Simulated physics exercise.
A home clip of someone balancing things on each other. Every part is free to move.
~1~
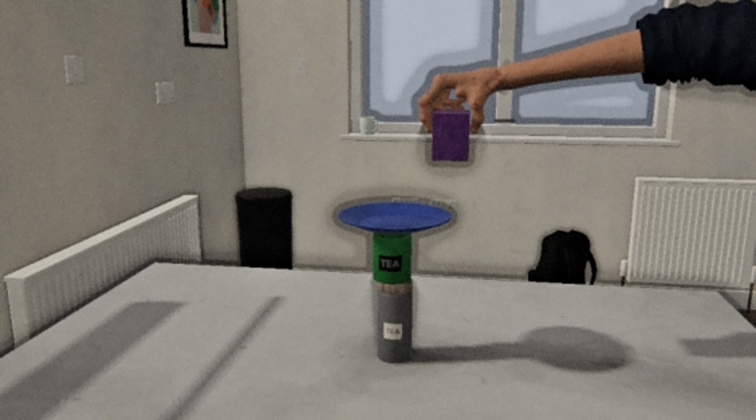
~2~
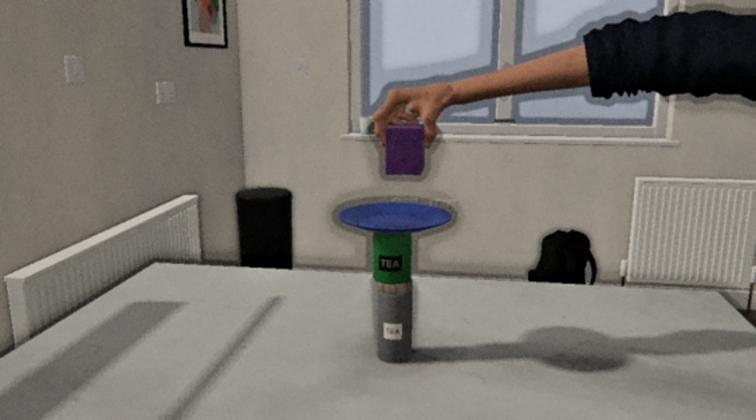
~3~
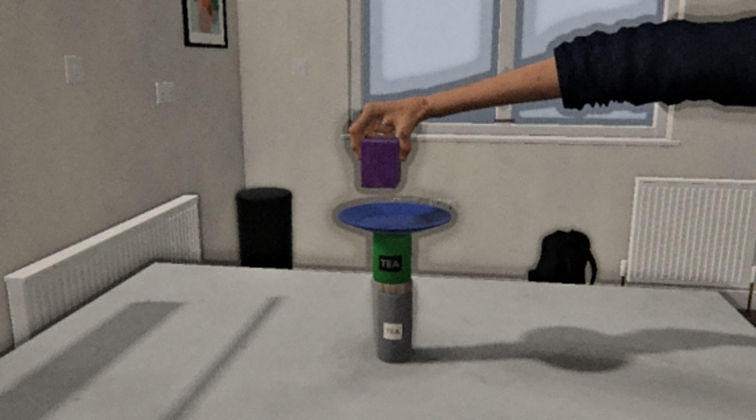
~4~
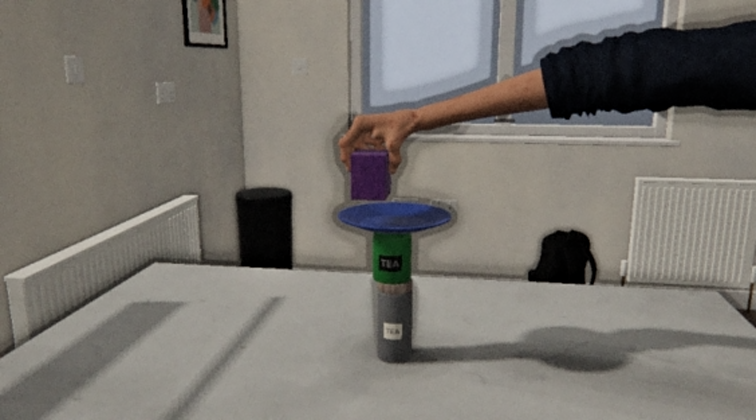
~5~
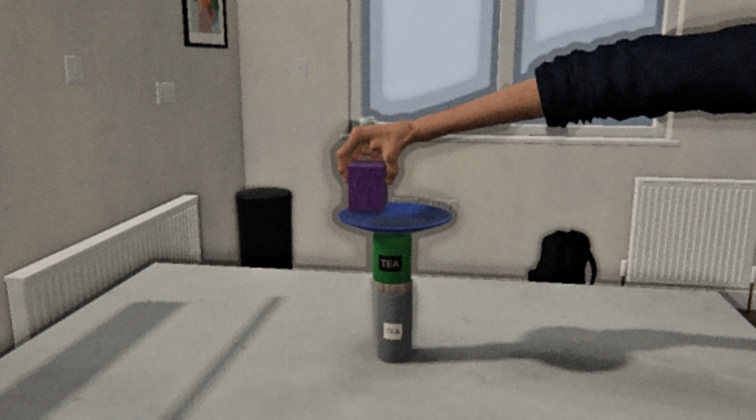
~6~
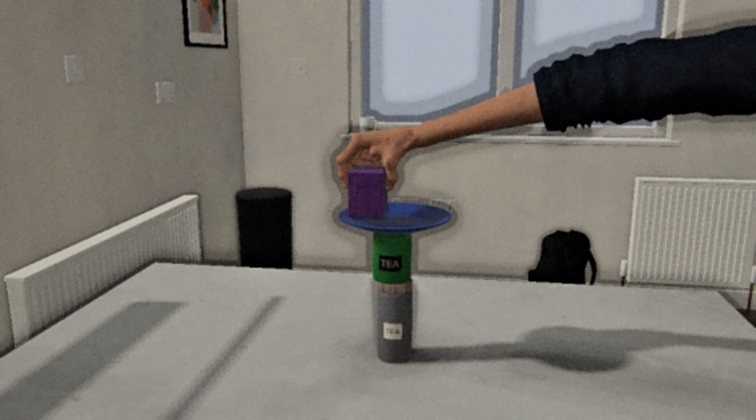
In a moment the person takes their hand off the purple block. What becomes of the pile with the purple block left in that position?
Stays standing.
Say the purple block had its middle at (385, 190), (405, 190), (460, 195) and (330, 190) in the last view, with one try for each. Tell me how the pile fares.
The pile does not fall on try one, does not fall on try two, goes down on try three and goes down on try four.
Then, 0.90 s past the last view, nothing moves.
Then, 2.00 s past the last view, purple block resting near (367, 192).
Finally, all 4 still in place. Final places as the last picture's camera would see them, purple block near (367, 192). The pile holds.
